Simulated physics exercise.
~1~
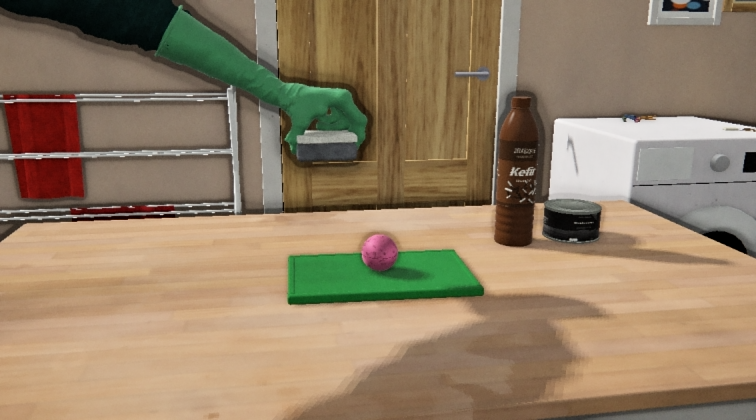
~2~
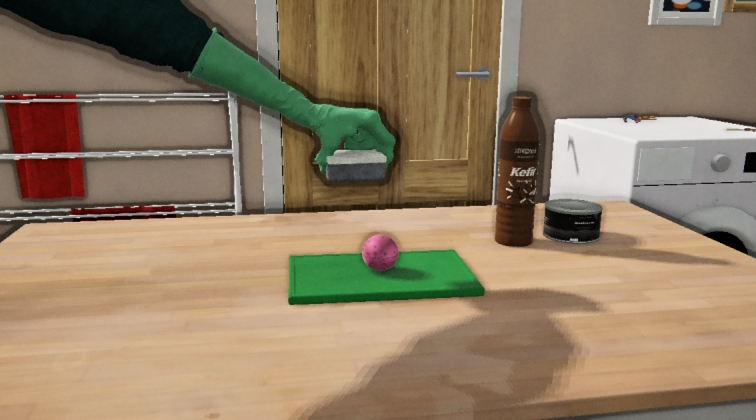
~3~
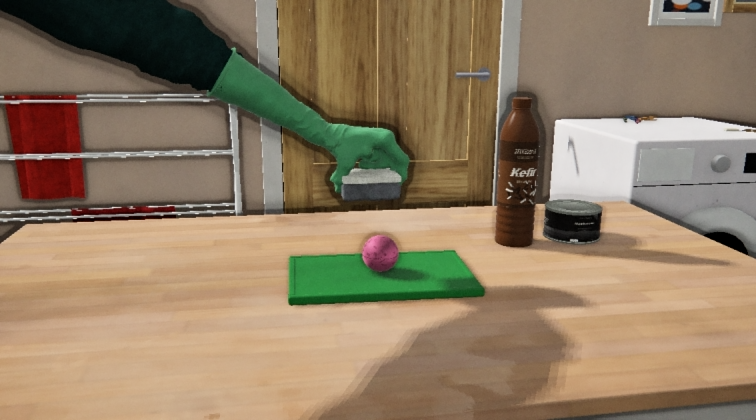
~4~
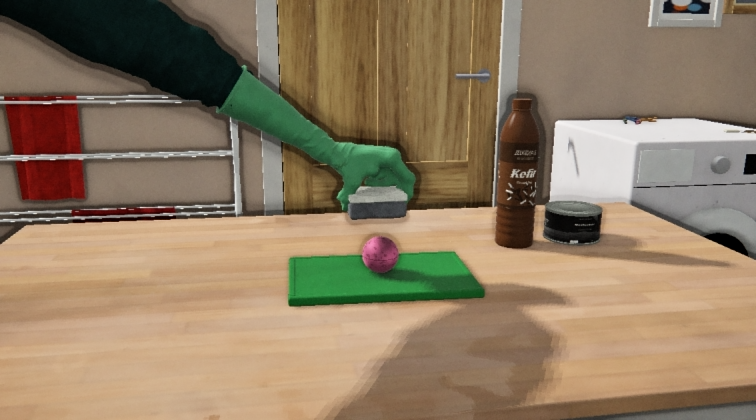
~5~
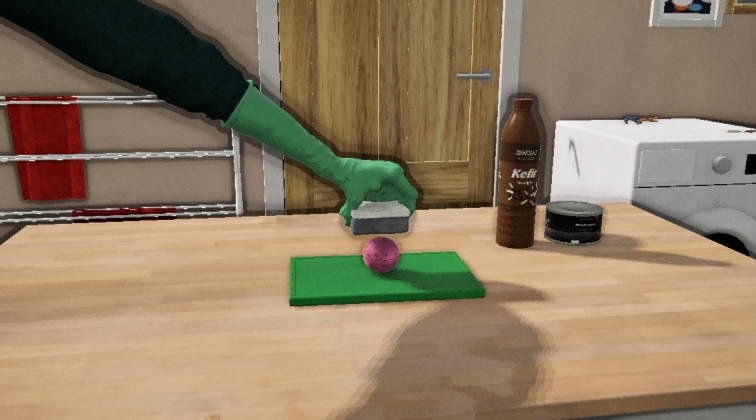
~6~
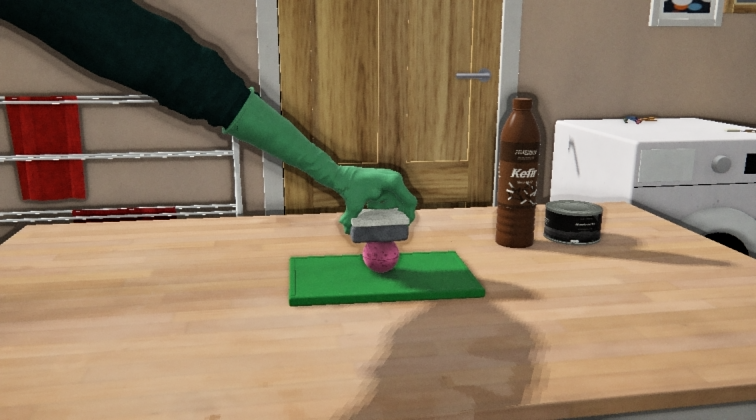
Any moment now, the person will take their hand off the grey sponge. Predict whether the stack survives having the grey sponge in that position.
Prediction: It collapses.
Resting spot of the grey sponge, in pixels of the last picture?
It ends up close to (331, 248).
Then, 0.30 s after the last picture, grey sponge tipped 35° from how it was near (367, 230).
Then, 0.40 s after the last picture, grey sponge now fallen.
Then, 0.50 s after the last picture, things are still on the move.
Then, 0.70 s after the last picture, as before.
At rest, fallen, grey sponge; the other 4 in place. Seen from the same camera at the end, grey sponge near (331, 248). The pile comes apart.
